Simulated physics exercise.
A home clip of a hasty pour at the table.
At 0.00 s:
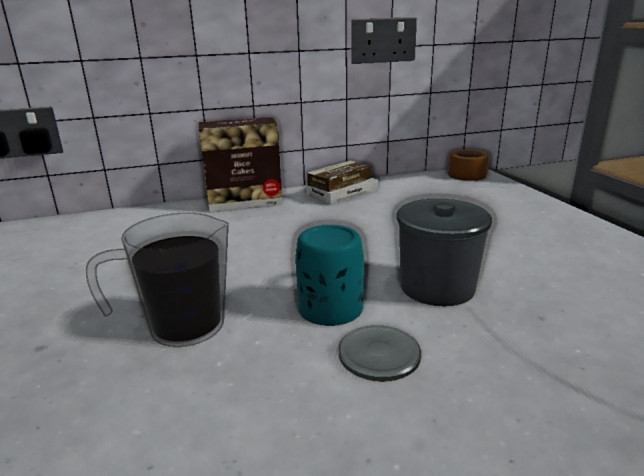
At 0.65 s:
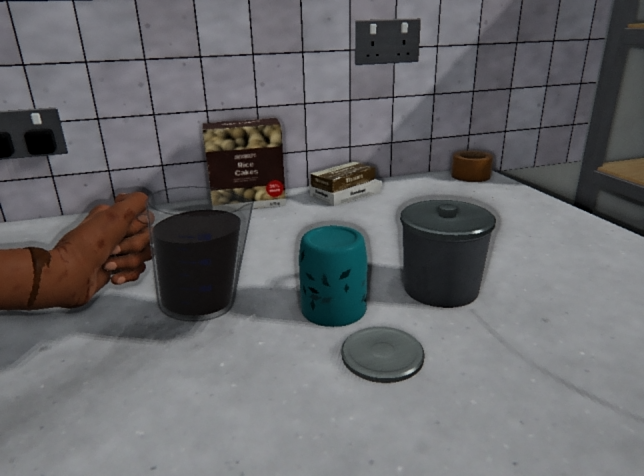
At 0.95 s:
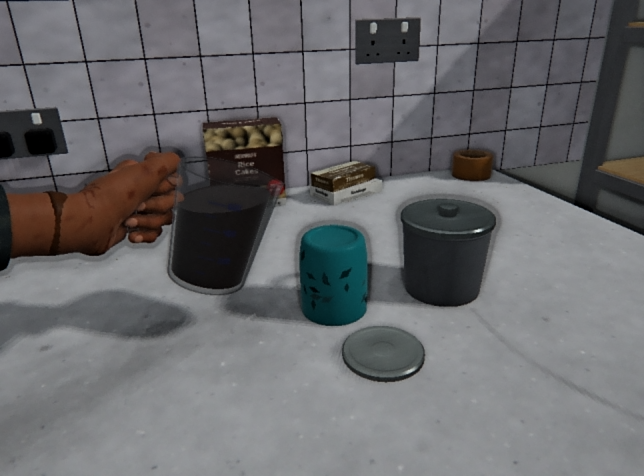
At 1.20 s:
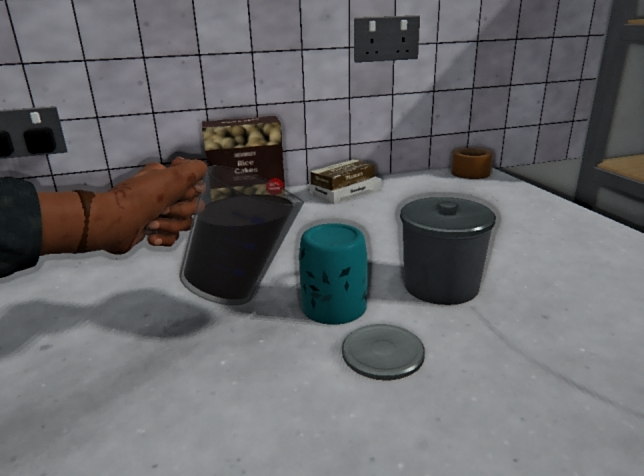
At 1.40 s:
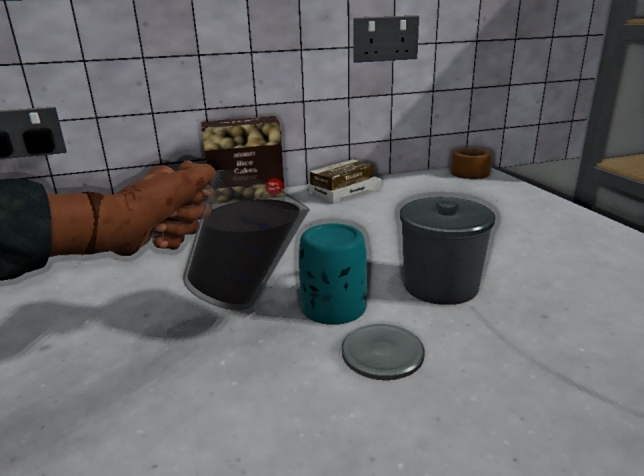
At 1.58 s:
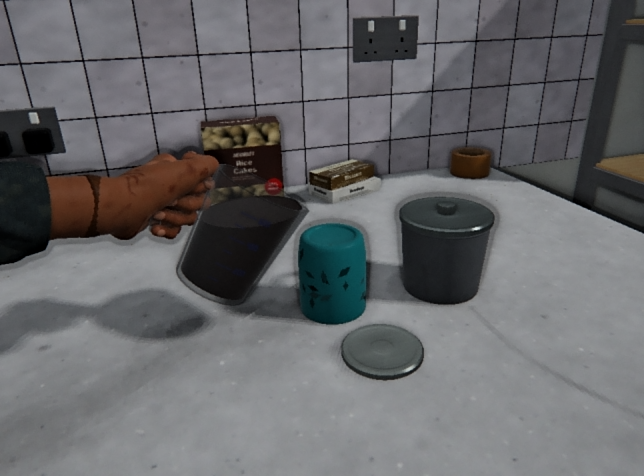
A hand lifting a jug of dark liquid from a grey countertop and tilting it rightward beside an upside-down teal mug.
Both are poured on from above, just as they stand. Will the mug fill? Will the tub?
The mug lets it run off outside; the tub lets it run off outside.
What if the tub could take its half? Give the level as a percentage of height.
About 40 per cent.
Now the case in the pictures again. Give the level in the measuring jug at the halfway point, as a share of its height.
Some 40 per cent.
After 2.3 s, it runs off the upturned base of the mug.
After 3.2 s, it hits the lid of the tub and runs off.
After 4.6 s, the mug is empty, in a puddle; the tub is empty, in a puddle.
